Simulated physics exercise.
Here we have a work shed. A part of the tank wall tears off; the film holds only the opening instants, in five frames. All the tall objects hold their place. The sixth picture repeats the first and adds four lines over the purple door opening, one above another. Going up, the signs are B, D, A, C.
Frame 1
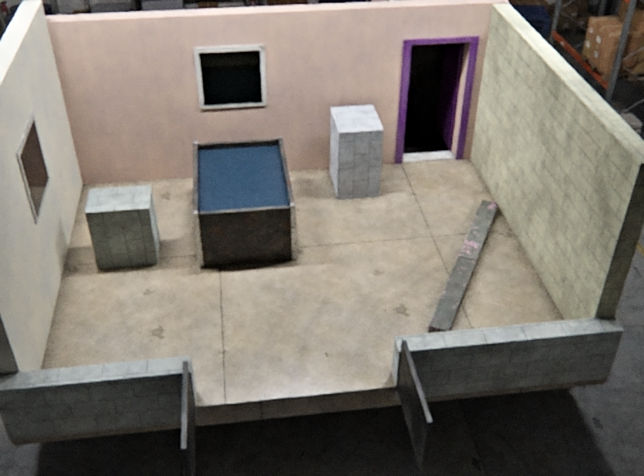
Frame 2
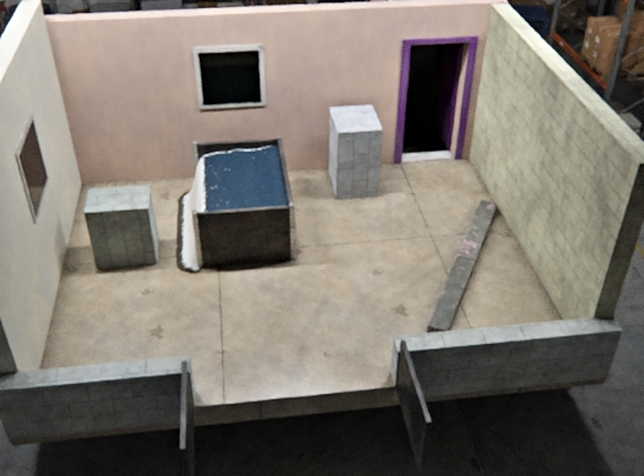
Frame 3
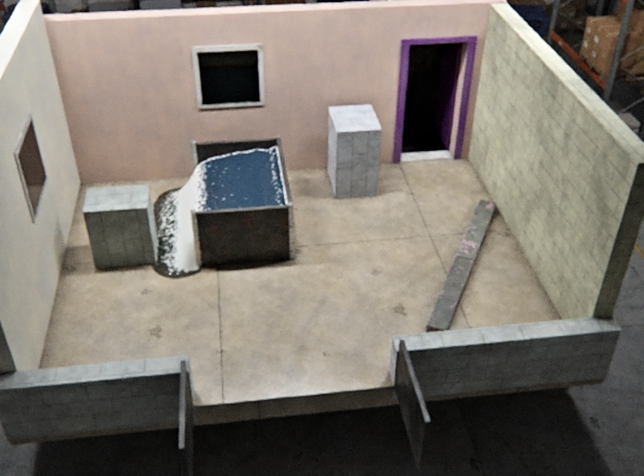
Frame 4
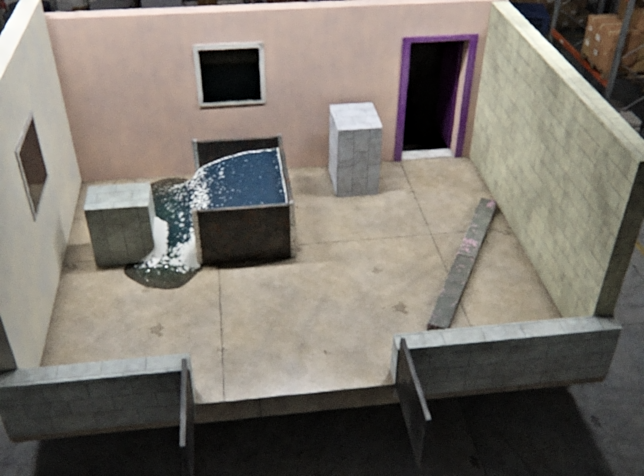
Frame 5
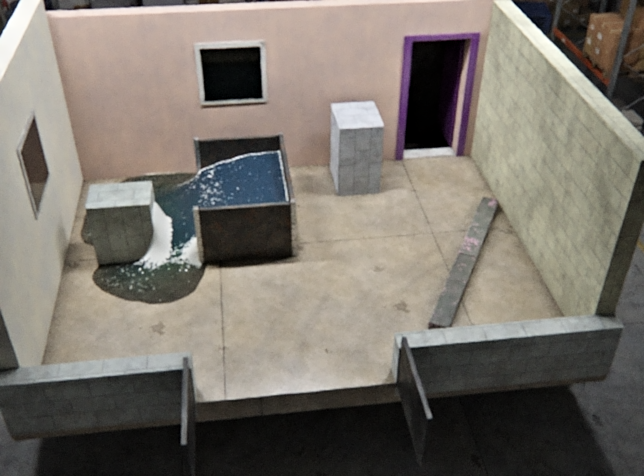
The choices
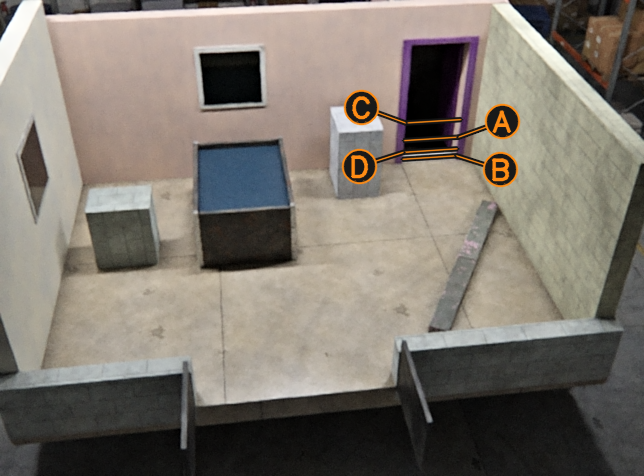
In a work shed with a purple doorway and an open gate, water at rest in a dark tank pours out over its left side, foams against the pale block beside it, and spreads around the block across the floor.
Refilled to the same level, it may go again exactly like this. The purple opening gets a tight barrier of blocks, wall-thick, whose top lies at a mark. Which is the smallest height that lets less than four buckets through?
The answer is line B.
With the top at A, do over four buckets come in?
No.
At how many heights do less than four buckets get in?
All of them.
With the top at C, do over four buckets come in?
No, not at all.
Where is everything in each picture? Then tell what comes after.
In the first frame, water in the tank at rest, its middle at (241, 178); foot of the purple doorway at (429, 161); open gate at (294, 342).
In the second frame, 2 % of the ground under water, visible out to (186, 268).
In the third frame, 5 % of the ground under water, visible out to (176, 273).
In the fourth frame, 8 % of the ground under water, visible out to (153, 282).
In the fifth frame, 14 % of the ground under water, visible out to (116, 290).
In orange, A at (431, 138); B at (429, 157); C at (433, 121); D at (430, 150); from the bottom up B, D, A, C.
Choosing A, nothing gets over.
Choosing B, a splash gets over, under a bucket.
Choosing C, nothing gets over.
Choosing D, nothing gets over.
